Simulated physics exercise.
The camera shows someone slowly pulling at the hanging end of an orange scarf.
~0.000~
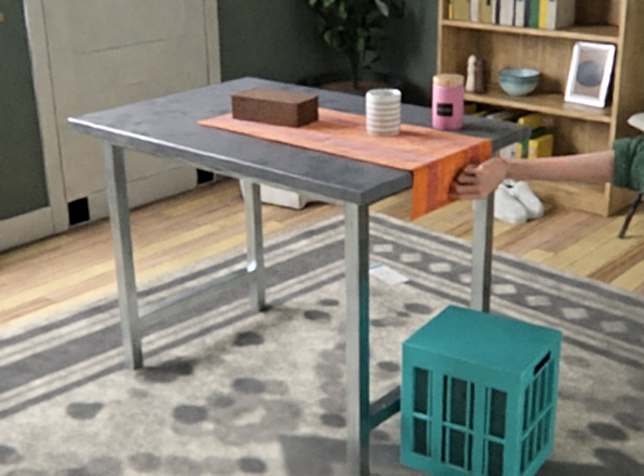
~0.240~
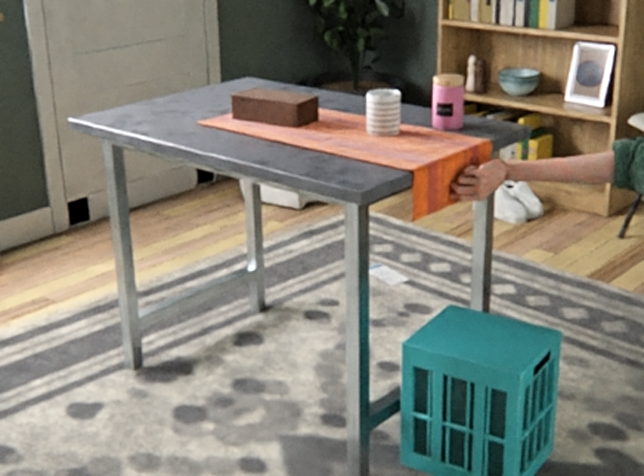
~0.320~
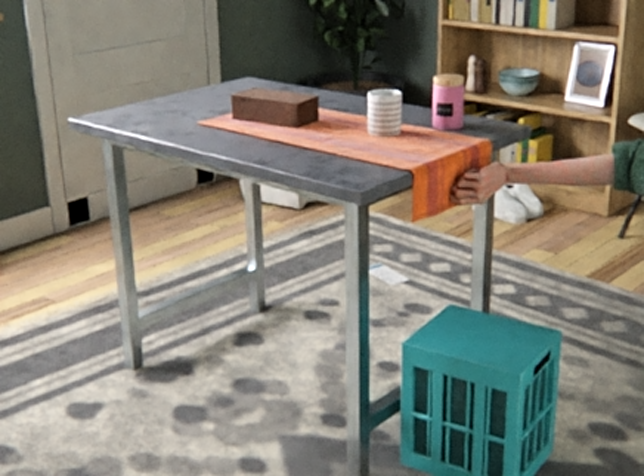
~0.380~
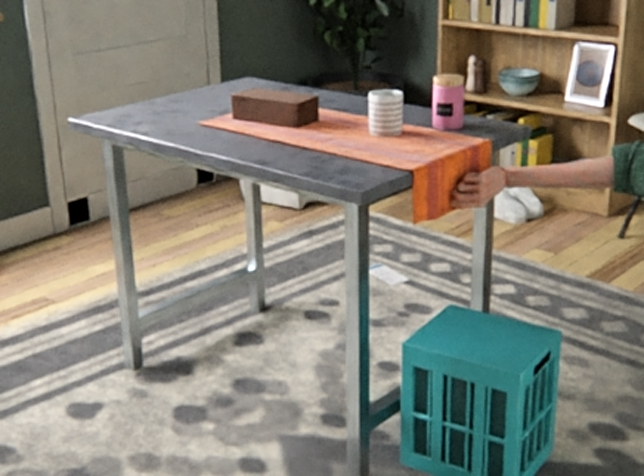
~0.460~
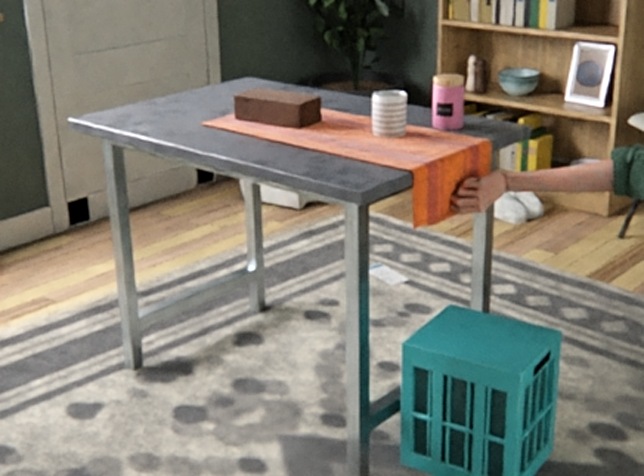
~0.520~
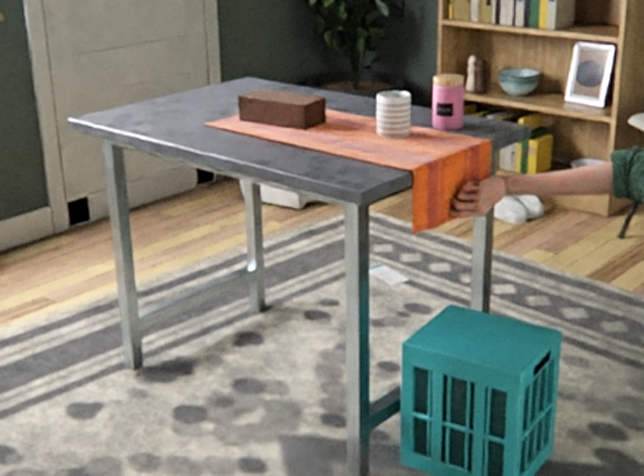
An orange scarf slid slightly to the right across a dark table as a hand slowly pulled its hanging end, and the brick and white mug on it shifted along while the pink jar stayed still.
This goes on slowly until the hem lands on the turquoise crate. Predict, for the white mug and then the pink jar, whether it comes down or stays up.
My prediction: The white mug comes down; the pink jar stays up.
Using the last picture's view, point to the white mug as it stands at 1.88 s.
About (469, 128).
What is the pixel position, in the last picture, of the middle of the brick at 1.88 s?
Its middle is then close to (341, 120) in the last picture.
By 1.14 s, hem going down; mug carried along near (423, 120); jar still.
By 1.88 s, hem going down; mug carried along near (469, 128); jar still.
When it is over, hem on the crate; mug down below near (499, 290); jar still. The white mug is carried off the end and the pink jar stays on the table.
